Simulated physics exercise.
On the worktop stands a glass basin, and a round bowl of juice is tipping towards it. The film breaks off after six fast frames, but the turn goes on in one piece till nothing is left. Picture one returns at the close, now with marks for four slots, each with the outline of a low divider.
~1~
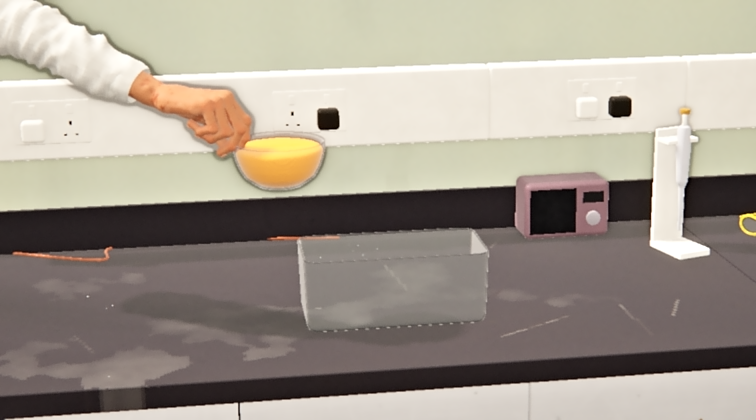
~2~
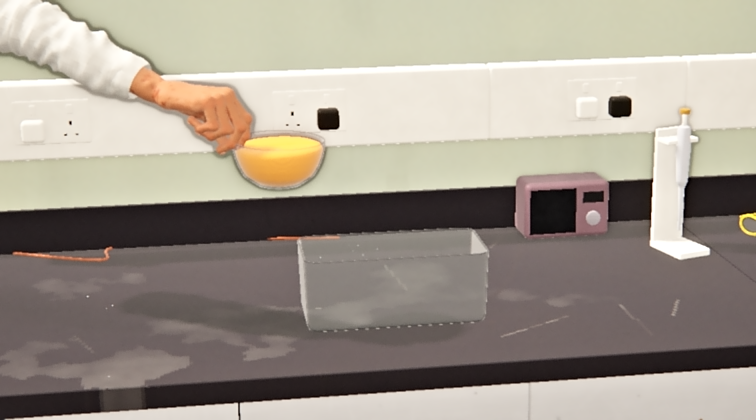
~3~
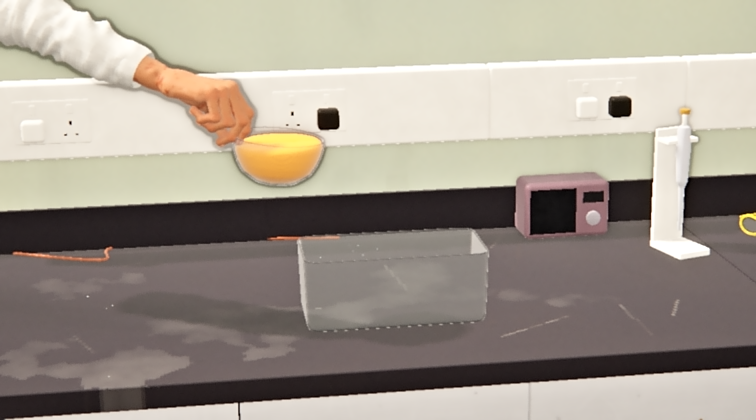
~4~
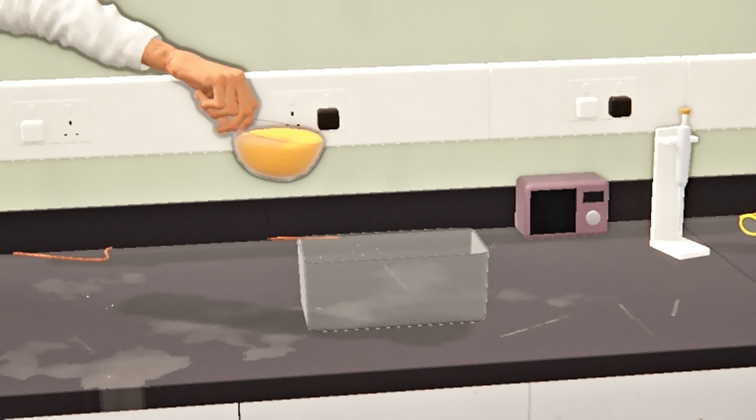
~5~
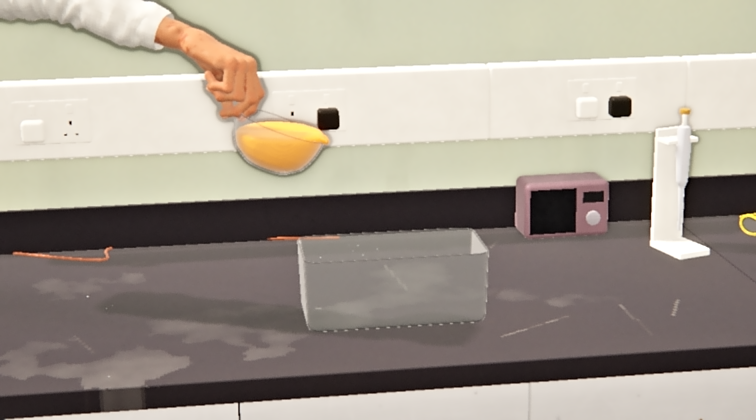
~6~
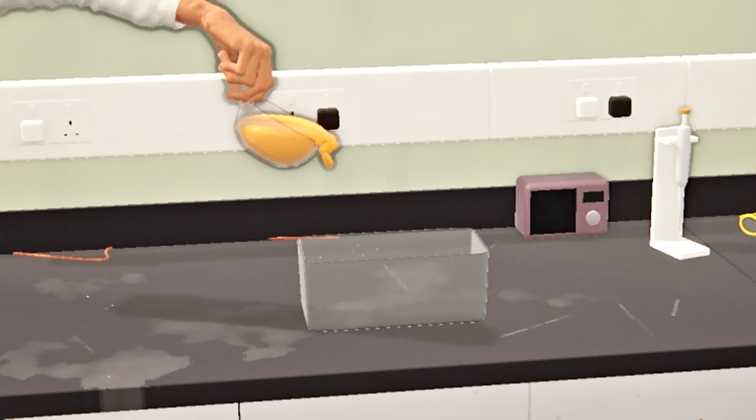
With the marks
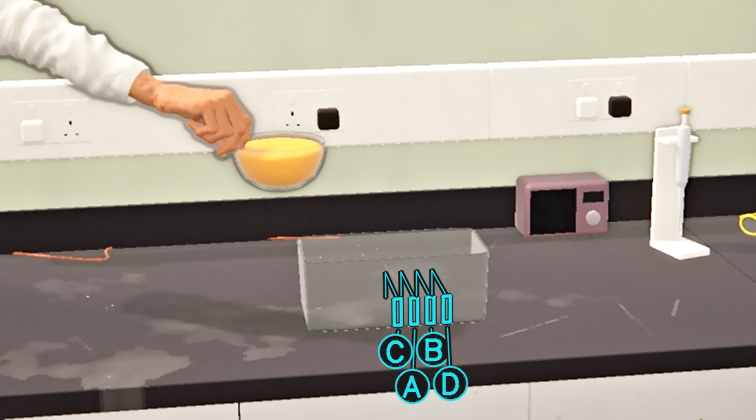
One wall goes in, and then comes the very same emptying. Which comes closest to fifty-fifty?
The best place is A.
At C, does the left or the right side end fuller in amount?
The right one.
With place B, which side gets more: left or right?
The left one.
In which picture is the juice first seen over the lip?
In picture 5.
In cyan, A at (414, 329); B at (431, 328); C at (398, 330); D at (447, 327).
If A is chosen, about 47 % ends left of the wall and 51 % right of it.
If B is chosen, about 83 % ends left of the wall and 14 % right of it; 3 % is lost outside.
If C is chosen, about 21 % ends left of the wall and 77 % right of it.
If D is chosen, about 91 % ends left of the wall and 7 % right of it.
